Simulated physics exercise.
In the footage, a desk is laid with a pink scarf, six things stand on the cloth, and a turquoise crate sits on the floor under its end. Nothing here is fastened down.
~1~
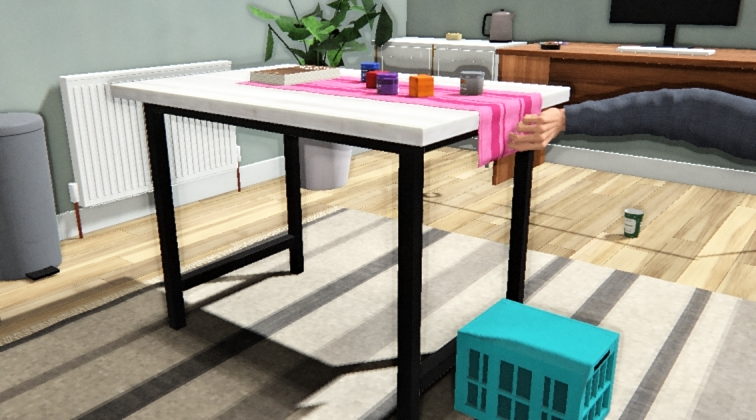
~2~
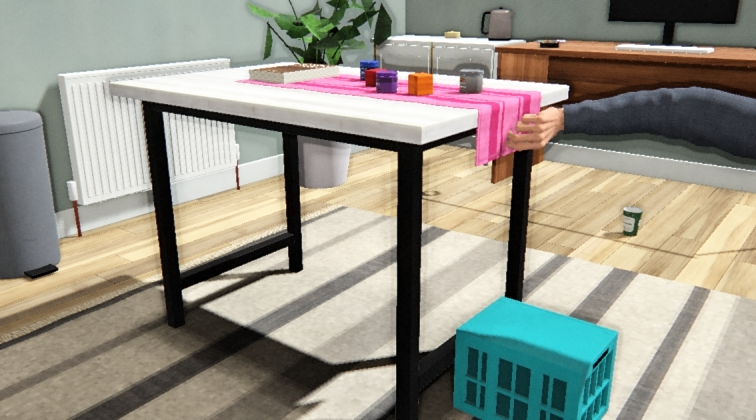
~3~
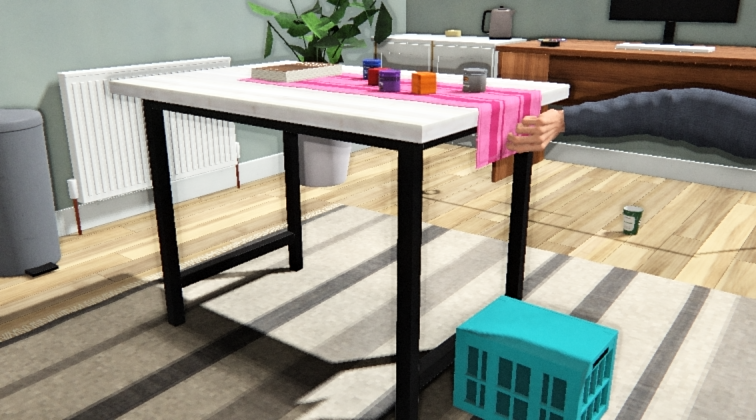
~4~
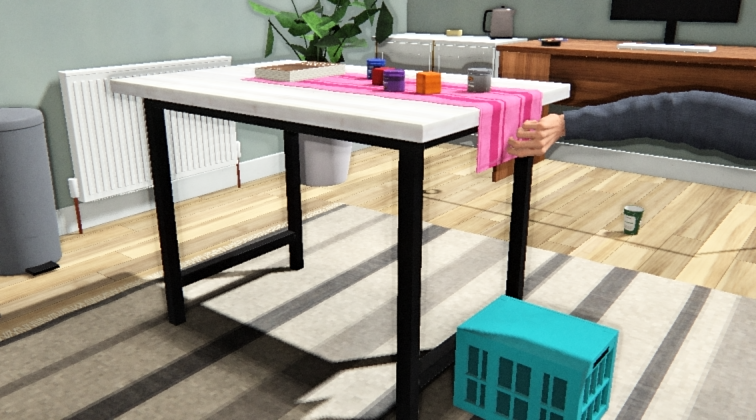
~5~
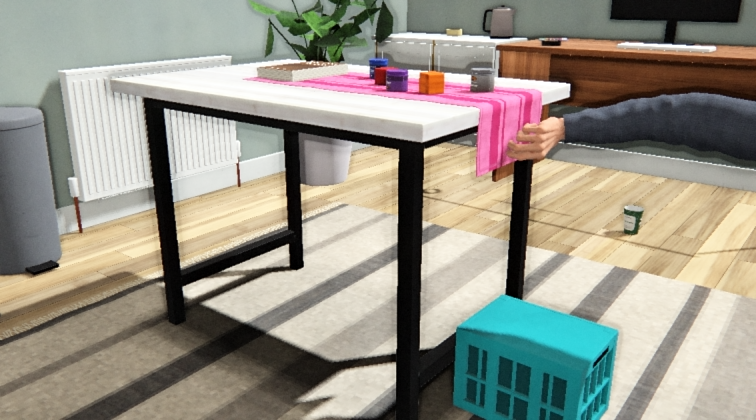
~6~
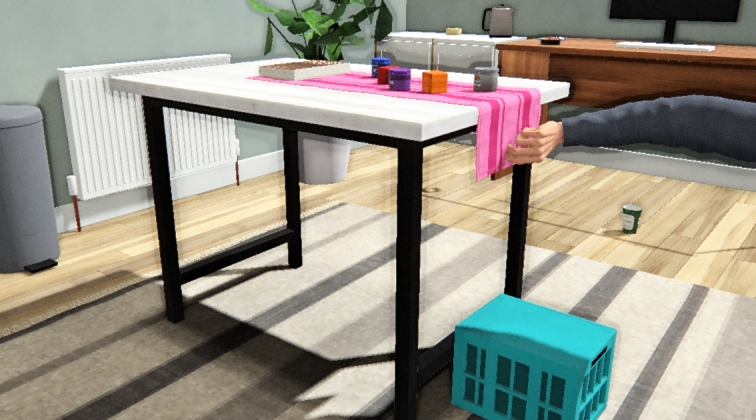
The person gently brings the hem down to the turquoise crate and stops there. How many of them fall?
Four come down.
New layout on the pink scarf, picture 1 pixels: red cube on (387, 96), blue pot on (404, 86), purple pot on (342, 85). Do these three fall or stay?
The red cube is off the top, the blue pot is off the top and the purple pot is still on top.
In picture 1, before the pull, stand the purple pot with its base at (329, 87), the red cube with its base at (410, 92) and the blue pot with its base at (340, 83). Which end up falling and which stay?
The purple pot is still on top, the red cube is off the top, the blue pot is still on top.
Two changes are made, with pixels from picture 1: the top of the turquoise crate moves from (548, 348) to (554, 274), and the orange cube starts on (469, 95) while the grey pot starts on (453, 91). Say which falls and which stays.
So the orange cube leaves, and the grey pot leaves.
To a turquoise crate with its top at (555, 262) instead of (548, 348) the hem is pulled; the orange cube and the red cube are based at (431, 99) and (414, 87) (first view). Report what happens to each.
As for the orange cube, it leaves the top; as for the red cube, it stays in place.
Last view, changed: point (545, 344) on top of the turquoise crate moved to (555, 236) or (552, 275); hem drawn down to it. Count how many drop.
That would be 1 and 2.
Soon after, hem near (506, 212); grey pot gone.
Then, hem near (504, 275); grey pot, orange cube and purple pot gone.
Further on, hem on the crate; grey pot, orange cube, purple pot and red cube gone.
At rest, hem on the crate; grey pot, orange cube, purple pot and red cube gone. It carries off four.
